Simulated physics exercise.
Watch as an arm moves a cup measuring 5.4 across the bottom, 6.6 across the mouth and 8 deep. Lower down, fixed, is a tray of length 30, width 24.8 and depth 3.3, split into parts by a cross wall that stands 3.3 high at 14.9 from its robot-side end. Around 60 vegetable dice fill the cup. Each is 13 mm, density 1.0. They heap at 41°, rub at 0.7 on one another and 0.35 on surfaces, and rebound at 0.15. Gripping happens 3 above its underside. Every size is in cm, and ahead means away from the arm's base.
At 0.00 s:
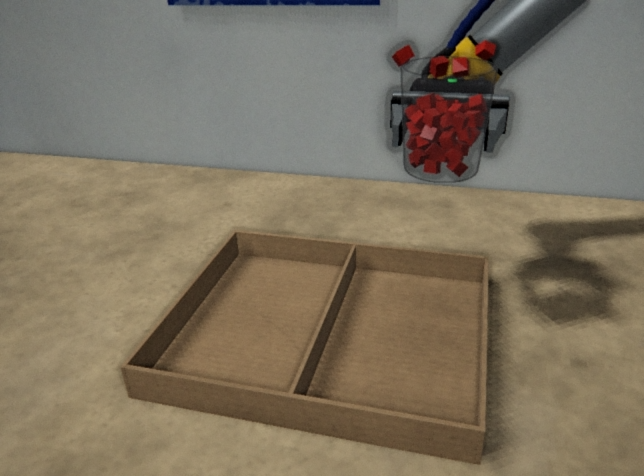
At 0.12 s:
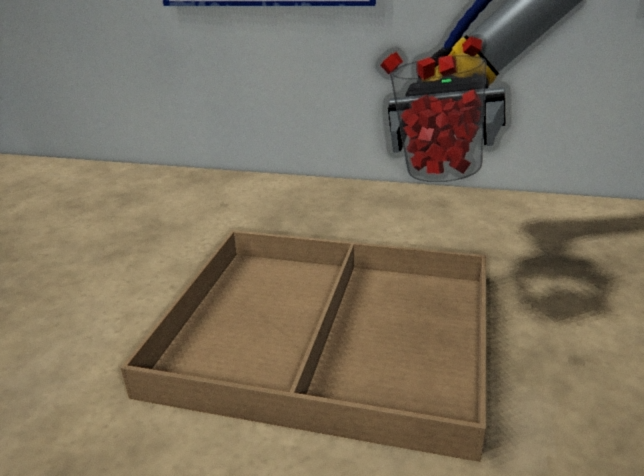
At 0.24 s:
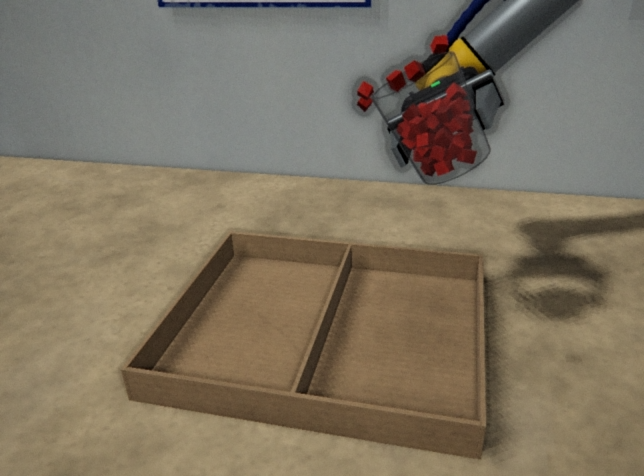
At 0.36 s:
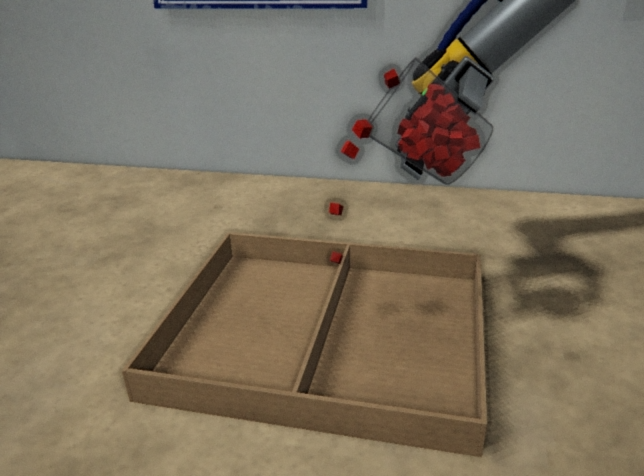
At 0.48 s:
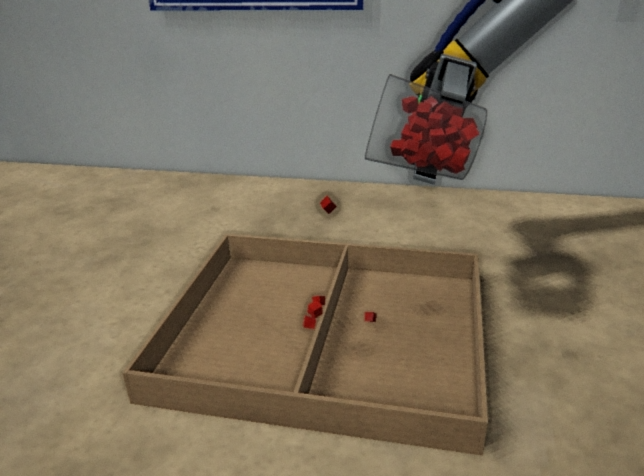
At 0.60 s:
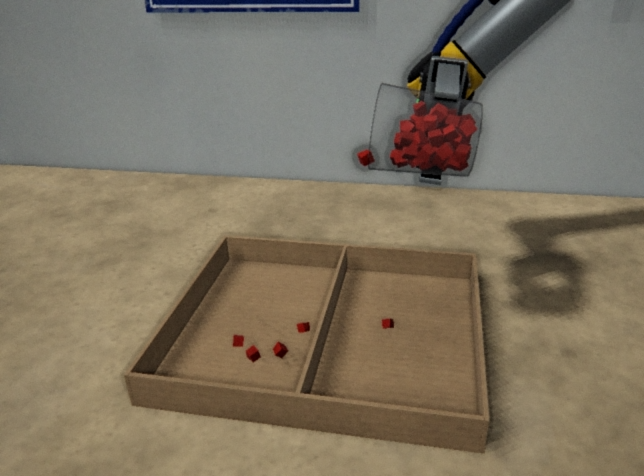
A robotic arm tilted a clear cup heaped with small red cubes over to the left, and a few tumbled into both sections of a divided wooden tray while most stayed in the cup.
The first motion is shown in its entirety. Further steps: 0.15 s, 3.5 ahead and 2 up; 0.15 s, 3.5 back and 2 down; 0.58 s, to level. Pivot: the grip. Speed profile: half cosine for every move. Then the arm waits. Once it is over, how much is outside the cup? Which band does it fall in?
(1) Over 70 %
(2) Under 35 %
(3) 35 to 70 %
35 to 70 %.
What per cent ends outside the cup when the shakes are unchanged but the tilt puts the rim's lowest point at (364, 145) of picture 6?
15 %.
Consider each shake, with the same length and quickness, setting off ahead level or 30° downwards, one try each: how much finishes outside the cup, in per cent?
First try some 35 %, second try some 20 %.
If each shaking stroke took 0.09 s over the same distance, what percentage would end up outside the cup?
In that case it would be near 100 percent.
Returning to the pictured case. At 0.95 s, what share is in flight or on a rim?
I'd put it near 22 per cent.
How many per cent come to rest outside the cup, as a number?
40 per cent or thereabouts.
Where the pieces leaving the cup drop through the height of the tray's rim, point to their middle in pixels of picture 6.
Look at roughly (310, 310) in the last picture.
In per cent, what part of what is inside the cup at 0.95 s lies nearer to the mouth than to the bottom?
I'd say close to 75 per cent.
After 0.95 s, tilted 82° forward, highest piece 22 above the table; 36 in the cup, 7 in the far-side part, 3 in the robot-side part, 13 in flight or on a rim.
After 1.30 s, tilted 18° forward, highest piece 25 above the table; 34 in the cup, 14 in the far-side part, 11 in the robot-side part.
After 1.68 s, level, highest piece 25 above the table; 34 in the cup, 14 in the far-side part, 11 in the robot-side part.
After 2.73 s, level, highest piece 25 above the table; 34 in the cup, 14 in the far-side part, 11 in the robot-side part.
At rest, 34 in the cup, 14 in the far-side part, 11 in the robot-side part. That is 42 % outside the cup.
